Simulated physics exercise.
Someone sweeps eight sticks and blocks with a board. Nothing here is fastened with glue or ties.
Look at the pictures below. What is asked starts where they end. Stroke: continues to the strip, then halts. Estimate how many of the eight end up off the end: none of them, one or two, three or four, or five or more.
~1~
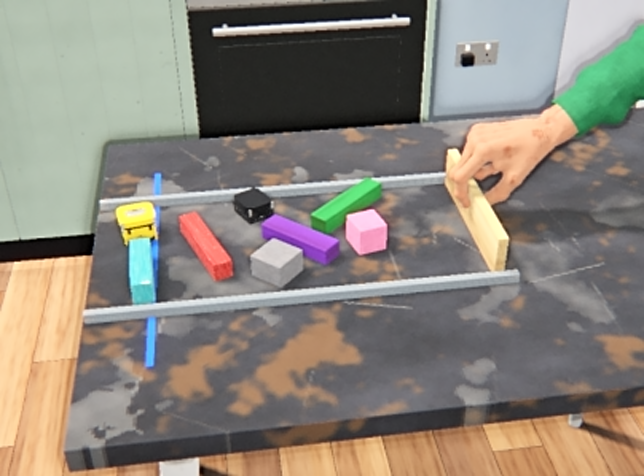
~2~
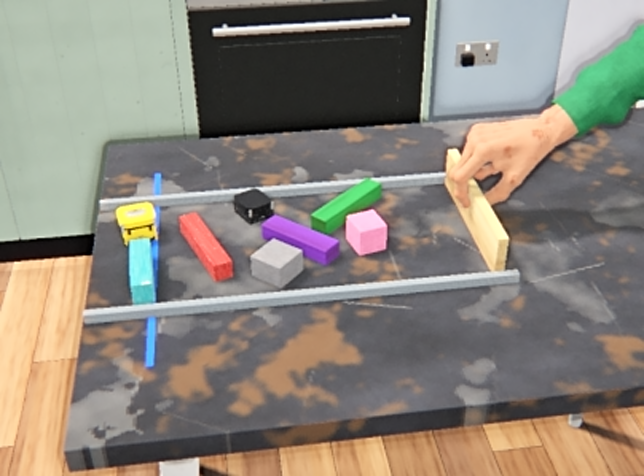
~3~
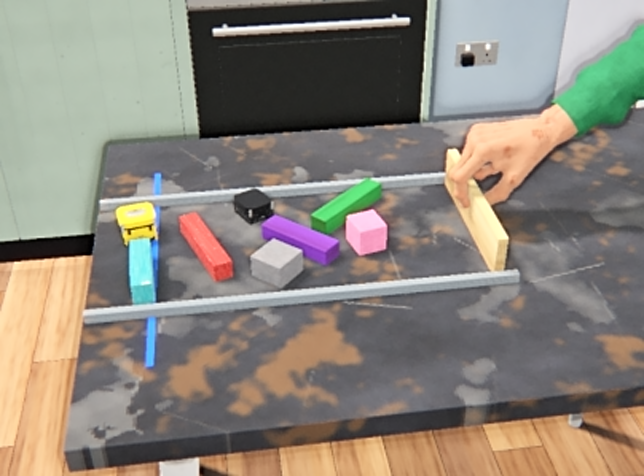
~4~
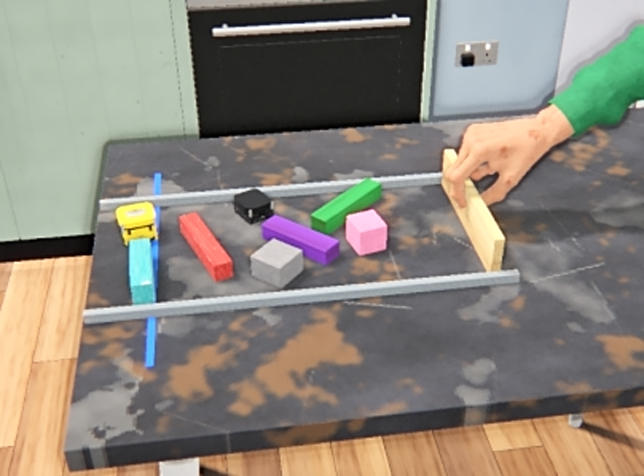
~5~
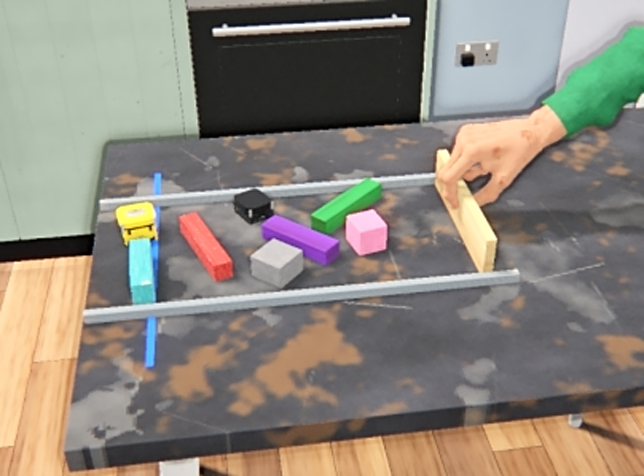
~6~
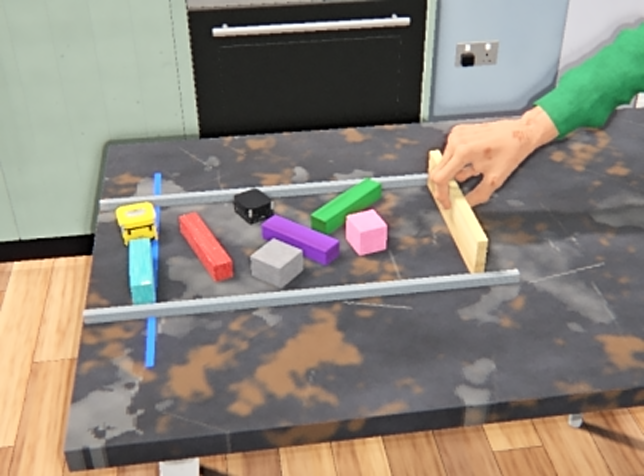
Three or four.
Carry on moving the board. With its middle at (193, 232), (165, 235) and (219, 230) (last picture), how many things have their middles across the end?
Per position: 1 / 3 / 0.
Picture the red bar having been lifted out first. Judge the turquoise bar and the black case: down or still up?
As for the turquoise bar, it topples off; as for the black case, it is left in place.
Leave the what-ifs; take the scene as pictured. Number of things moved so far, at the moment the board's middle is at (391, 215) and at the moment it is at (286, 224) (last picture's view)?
First position 1; second position 6.
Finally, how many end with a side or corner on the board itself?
My count gives 3.
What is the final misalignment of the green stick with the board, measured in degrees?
Roughly 20° out of line.
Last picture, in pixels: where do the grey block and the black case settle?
The first ends close to (100, 289), the second close to (113, 215).
Soon after, none off yet; yellow case at rest near (137, 224); turquoise bar at rest near (142, 271); red bar at rest near (205, 246).
In the end, the number that fall off is three or four; gone, red bar, turquoise bar and yellow case.
